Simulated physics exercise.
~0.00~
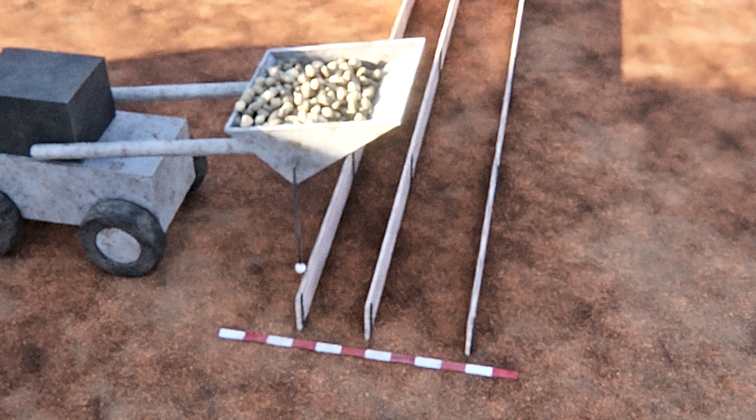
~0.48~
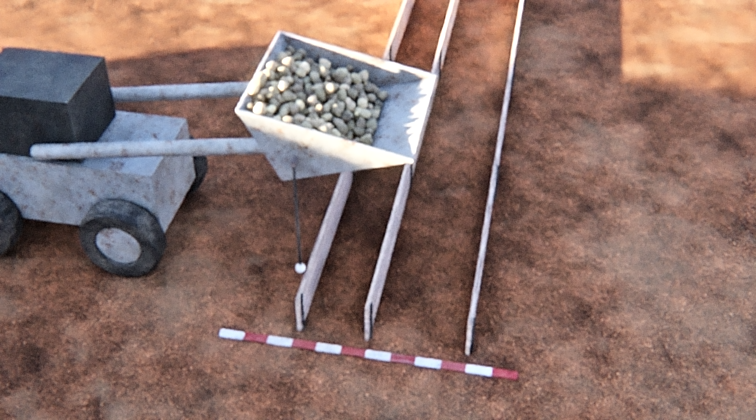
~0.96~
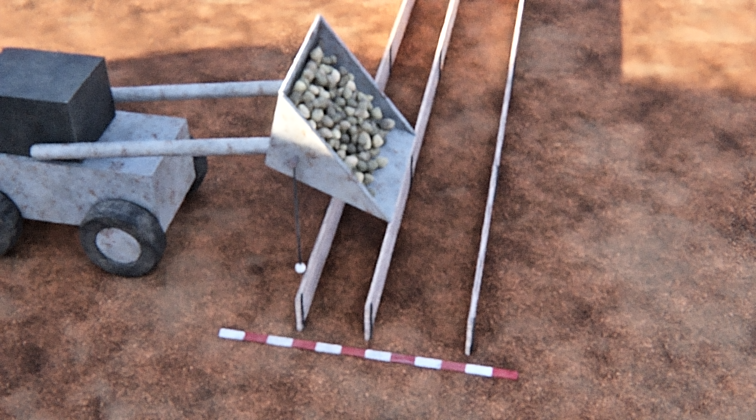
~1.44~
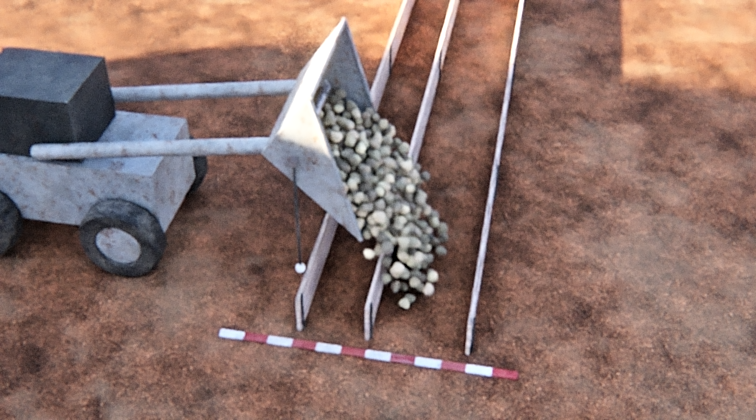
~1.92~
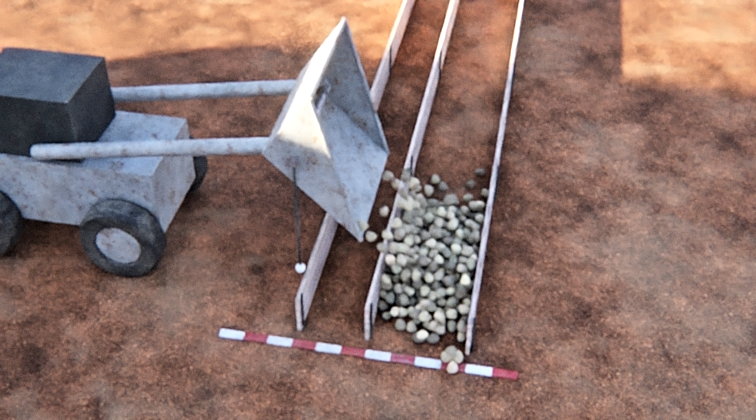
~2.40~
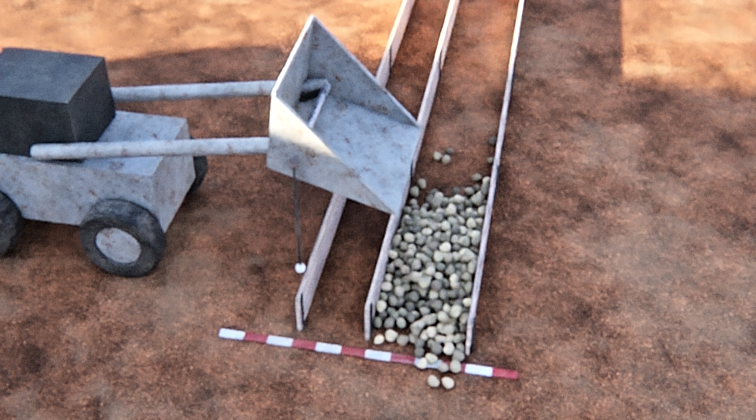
A small grey loader with dark wheels and a black block on its back stands at the left on reddish-brown ground, seen from above in sunlight, holding a pale bucket heaped with smooth, rounded stones. Three thin planks run away from the viewer beside it, with a red and white striped staff across their near ends and a white ball hanging beneath the bucket. The bucket tips steeply to the right, and the stones slide out in a thick stream. They pass over the middle plank and spread between it and the right one, a few rolling to the staff. Finally the emptied bucket begins tilting back.
